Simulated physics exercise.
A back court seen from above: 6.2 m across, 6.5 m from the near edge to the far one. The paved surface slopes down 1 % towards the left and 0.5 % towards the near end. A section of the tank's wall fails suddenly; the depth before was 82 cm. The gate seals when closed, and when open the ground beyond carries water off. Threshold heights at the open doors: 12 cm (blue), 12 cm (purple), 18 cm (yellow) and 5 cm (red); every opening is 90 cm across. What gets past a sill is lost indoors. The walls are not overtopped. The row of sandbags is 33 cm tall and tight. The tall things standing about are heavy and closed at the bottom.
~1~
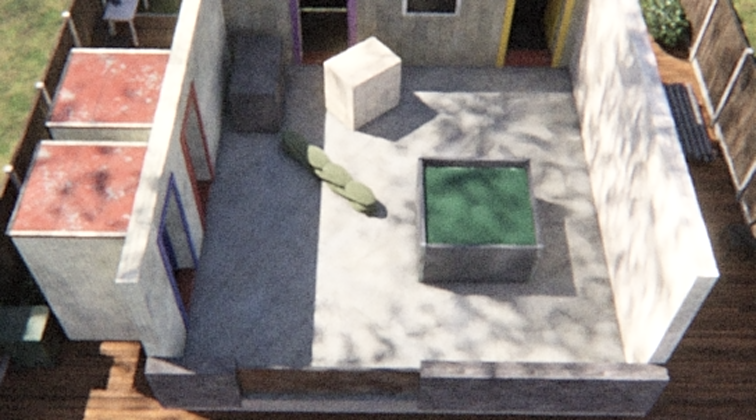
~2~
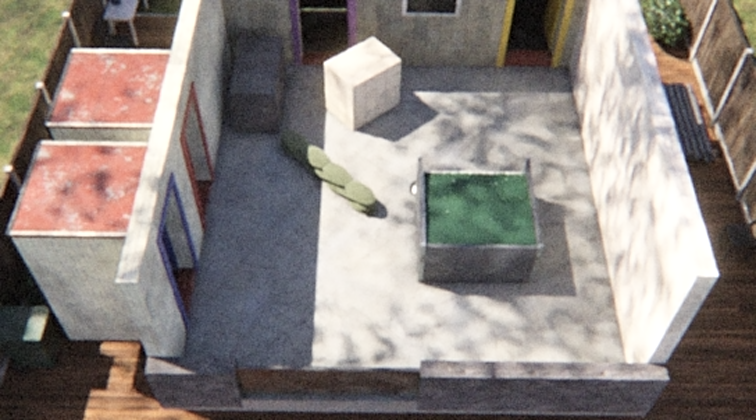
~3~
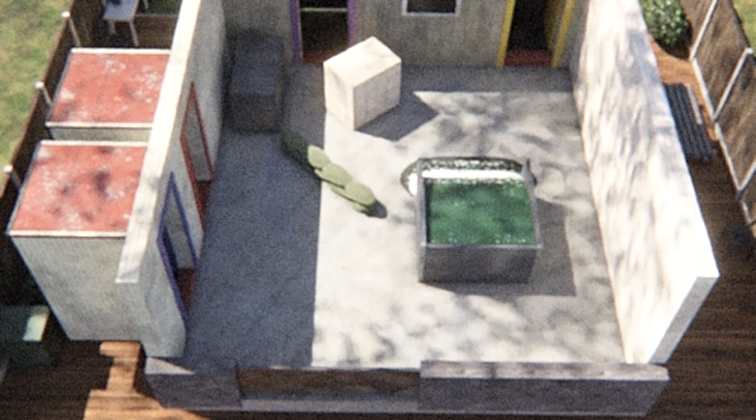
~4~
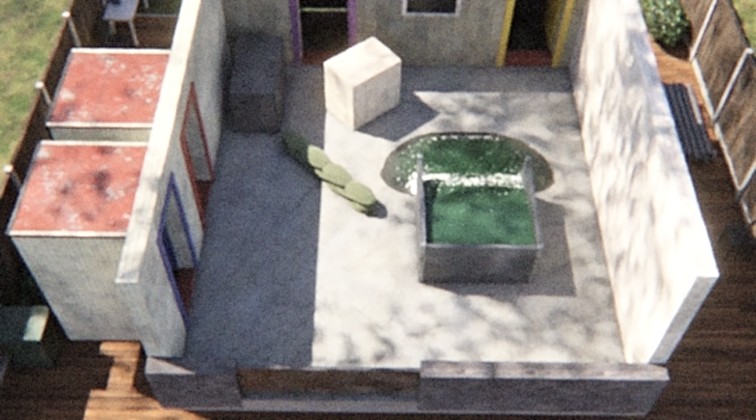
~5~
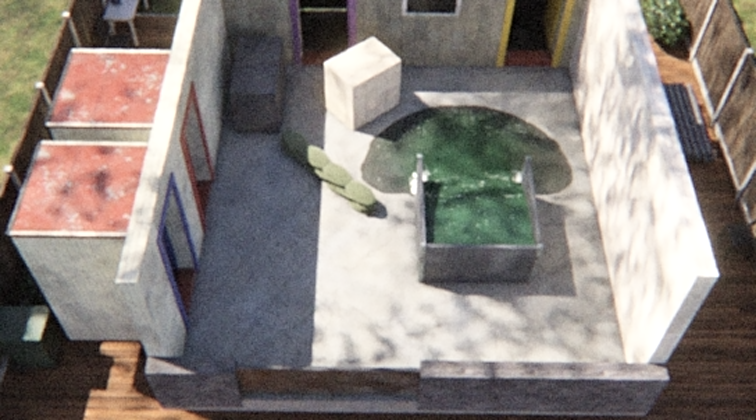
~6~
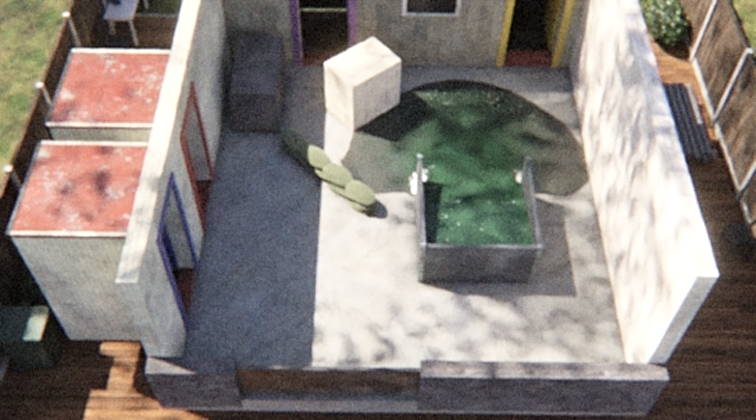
Green water pours out through the tank's far side and spreads across the paved court.
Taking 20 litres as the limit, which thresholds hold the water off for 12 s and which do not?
Within that time: At the blue door it does not reach the limit; at the purple door it stays under the limit; at the yellow door it goes over the limit; at the red door it keeps below the limit.
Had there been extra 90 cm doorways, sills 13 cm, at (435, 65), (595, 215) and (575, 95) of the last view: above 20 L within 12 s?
In that order: Past it, under, over.
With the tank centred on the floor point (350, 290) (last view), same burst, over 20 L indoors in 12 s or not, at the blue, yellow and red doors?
Then: Blue under, yellow not over, red past it.
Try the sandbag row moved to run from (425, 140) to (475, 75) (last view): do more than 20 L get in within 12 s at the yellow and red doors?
Then: Yellow past it, red above.
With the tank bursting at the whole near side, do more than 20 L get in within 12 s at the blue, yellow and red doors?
Then: Blue past it, yellow below, red above.
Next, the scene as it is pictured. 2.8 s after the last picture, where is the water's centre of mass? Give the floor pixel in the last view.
Near (442, 128).
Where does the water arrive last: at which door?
It is the blue one.
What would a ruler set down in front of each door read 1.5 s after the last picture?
In cm: Blue 0, purple 8, yellow 33, red 0.
Then, 0.7 s after the last picture water covers 30 % of the floor and is deepest (42 cm) near (408, 70); blue door not reached, purple door not reached, yellow door 27 cm at the sill, 4 L in, red door not reached.
Then, 1.5 s after the last picture water covers 35 % of the floor and is deepest (38 cm) near (554, 71); blue door not reached, purple door 8 cm at the sill, 0 L in, yellow door 33 cm at the sill, 37 L in, red door not reached.
Then, 2.8 s after the last picture water covers 45 % of the floor and is deepest (24 cm) near (242, 69); blue door not reached, purple door 8 cm at the sill, 0 L in, yellow door 18 cm at the sill, 81 L in, red door not reached.
Then, 6.3 s after the last picture water covers 85 % of the floor and is deepest (14 cm) near (289, 83); blue door 2 cm at the sill, 0 L in, purple door 10 cm at the sill, 0 L in, yellow door 5 cm at the sill, 83 L in, red door 5 cm at the sill, 1 L in.
Then, 11.3 s after the last picture water covers 95 % of the floor and is deepest (12 cm) near (181, 371); blue door 11 cm at the sill, 0 L in, purple door 6 cm at the sill, 2 L in, yellow door 4 cm at the sill, 83 L in, red door 4 cm at the sill, 1 L in.
